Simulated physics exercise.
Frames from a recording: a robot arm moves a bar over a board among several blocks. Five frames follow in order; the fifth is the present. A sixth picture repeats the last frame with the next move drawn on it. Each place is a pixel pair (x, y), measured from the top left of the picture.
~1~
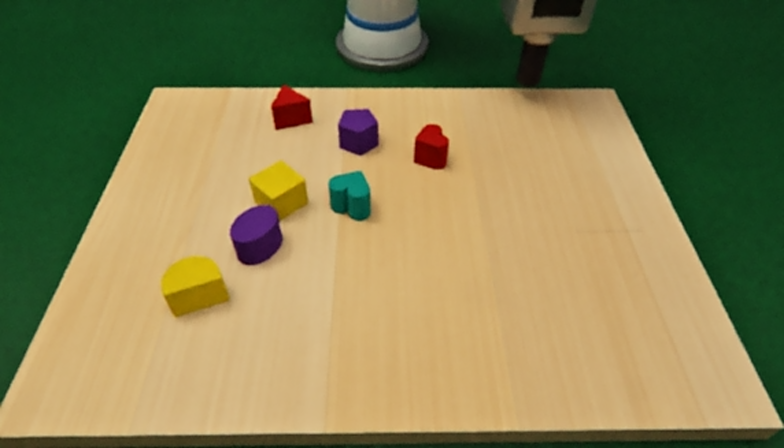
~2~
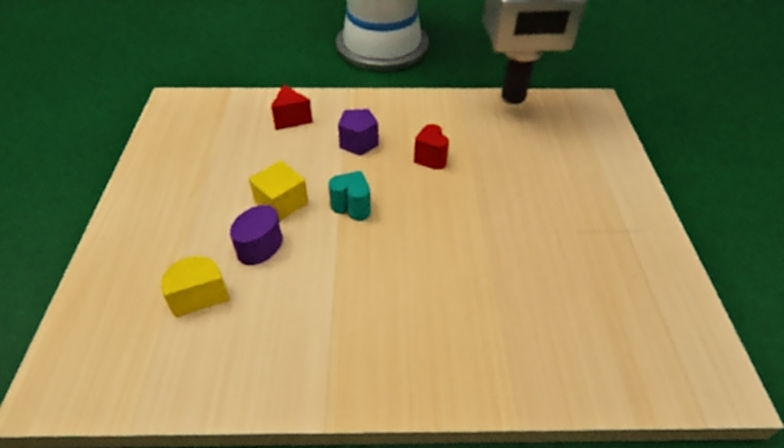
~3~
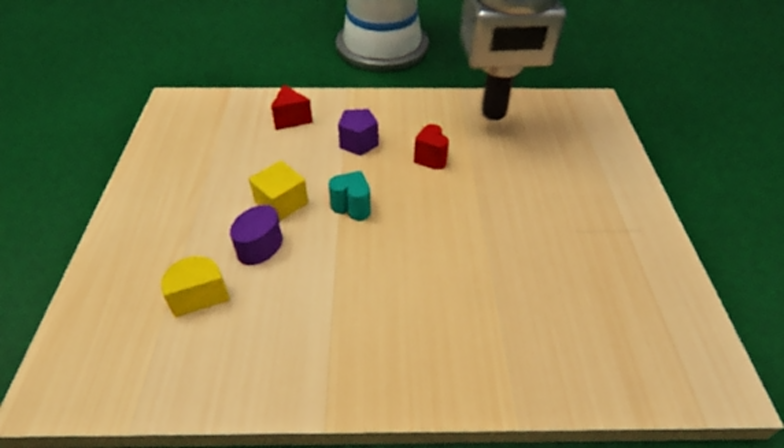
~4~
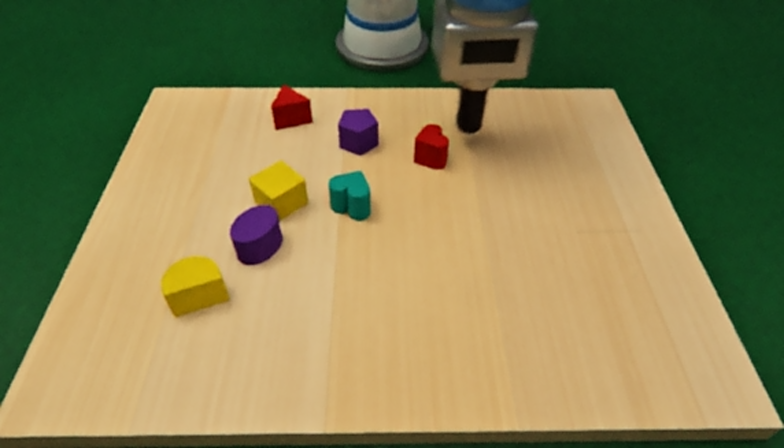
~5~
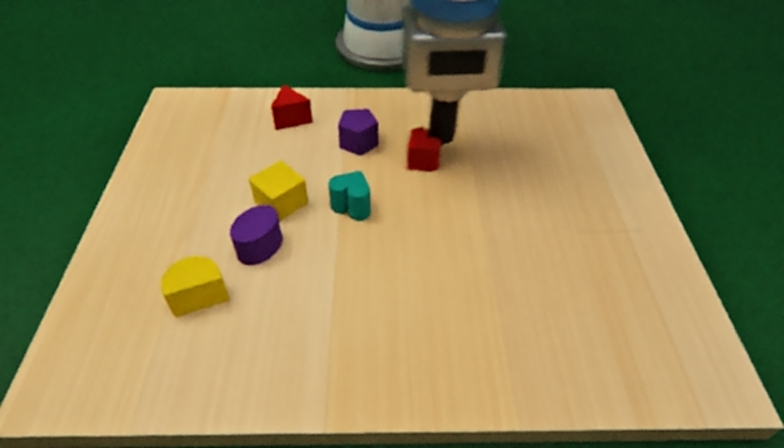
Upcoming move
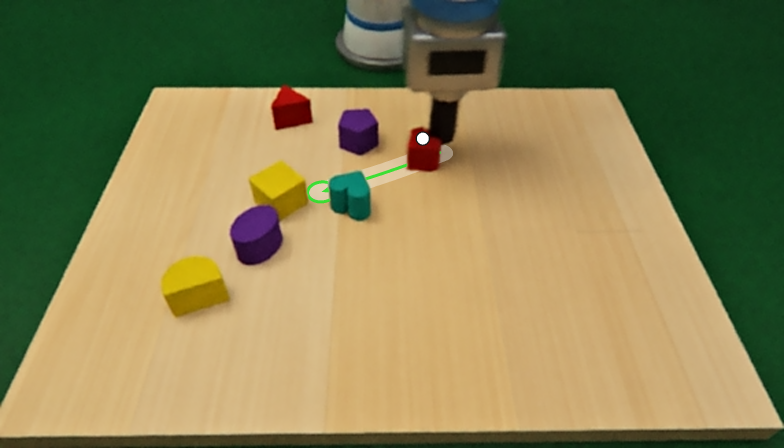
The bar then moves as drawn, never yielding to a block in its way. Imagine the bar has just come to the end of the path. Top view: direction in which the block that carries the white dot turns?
It is turned anticlockwise.
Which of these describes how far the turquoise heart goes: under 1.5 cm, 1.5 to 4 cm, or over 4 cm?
Covers 1.5 to 4 cm.
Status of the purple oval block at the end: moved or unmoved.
Left where it is.
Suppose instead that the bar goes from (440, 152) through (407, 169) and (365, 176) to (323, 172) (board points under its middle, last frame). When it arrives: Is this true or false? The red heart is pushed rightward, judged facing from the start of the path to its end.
That is false.
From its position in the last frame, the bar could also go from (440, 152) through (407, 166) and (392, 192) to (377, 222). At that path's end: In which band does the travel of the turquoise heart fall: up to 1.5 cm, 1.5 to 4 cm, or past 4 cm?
Displaced 1.5 to 4 cm.
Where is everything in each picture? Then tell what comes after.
In the first frame, lower end of the bar at (528, 81), tops of blocks, purple oval block at (254, 223), yellow four-sided block at (277, 178), turquoise heart at (351, 183), purple pentagon at (358, 119), red heart at (433, 135).
In the second frame, bar at (513, 98), blocks as before.
In the third frame, bar at (493, 114), blocks as before.
In the fourth frame, bar at (469, 127), blocks as before.
In the fifth frame, bar at (441, 137), purple oval block at (254, 223), yellow four-sided block at (277, 178), turquoise heart at (351, 183), purple pentagon at (358, 119), red heart at (423, 139).
The drawn path runs from (440, 152) through (403, 166) and (364, 179) to (322, 192); the dot is on the red heart.
On the path given first. One third of the way, bar at (404, 151); red heart at (384, 153).
Two thirds of the way, bar at (363, 164); turquoise heart at (344, 192); red heart at (342, 168).
At the end, bar at (320, 177); purple oval block not moved; yellow four-sided block at (267, 183), turned 30° clockwise; turquoise heart at (342, 197), turned 15° anticlockwise; purple pentagon not moved; red heart at (306, 186), turned 30° anticlockwise.
